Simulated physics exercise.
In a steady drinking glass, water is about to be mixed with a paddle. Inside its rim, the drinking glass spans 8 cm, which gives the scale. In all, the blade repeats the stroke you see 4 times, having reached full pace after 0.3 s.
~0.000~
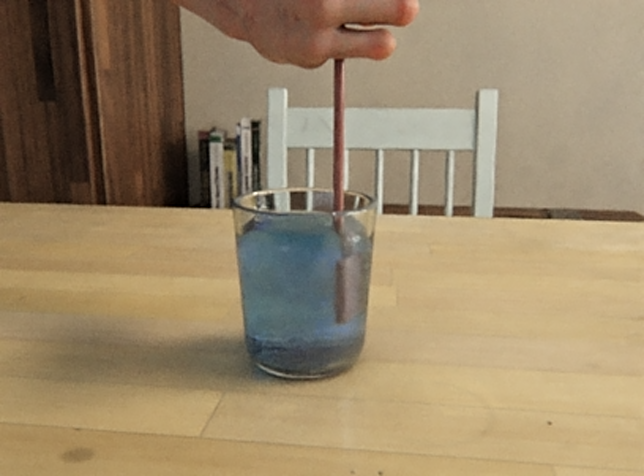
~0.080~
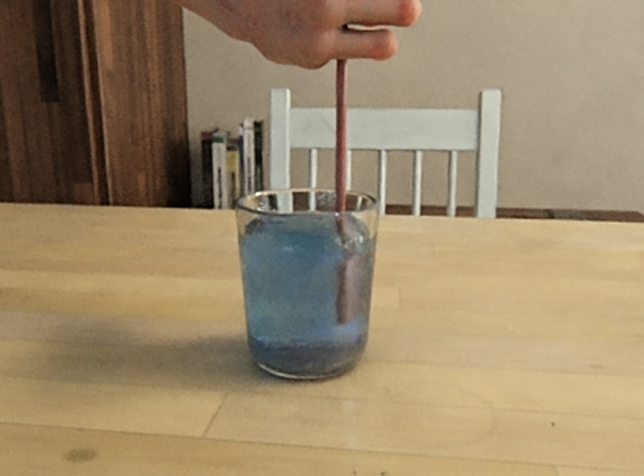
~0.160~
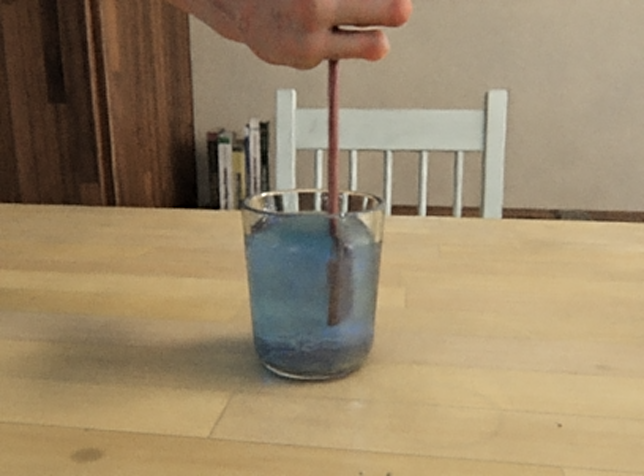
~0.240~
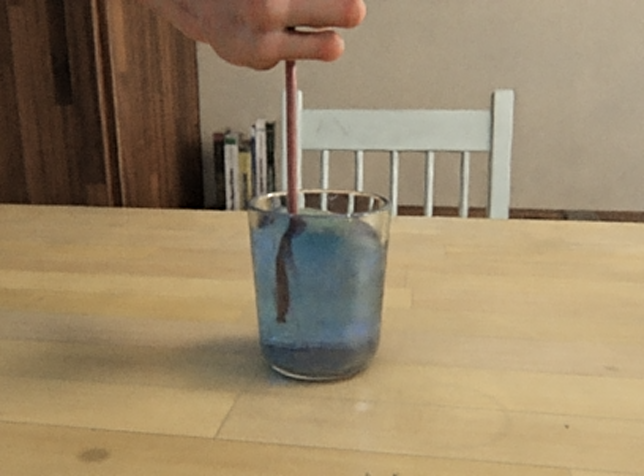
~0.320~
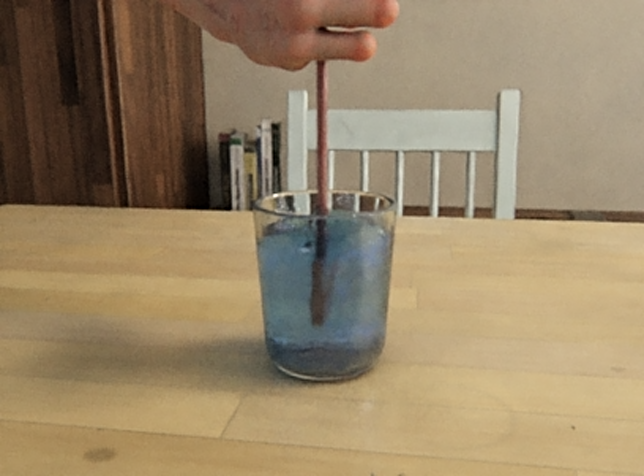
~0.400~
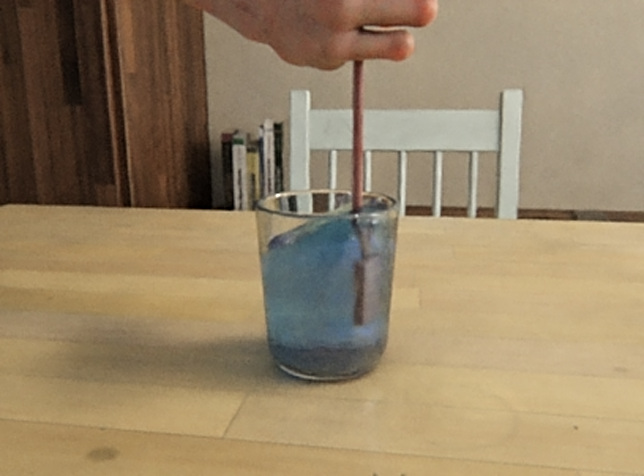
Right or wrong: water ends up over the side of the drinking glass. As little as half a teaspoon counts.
Right.
After 0.62 s 2 ml is over the rim.
After 0.83 s 4 ml is over the rim.
After 1.04 s 5 ml is over the rim.
After 1.26 s 5 ml is over the rim.
In the end 5 ml is over the rim.
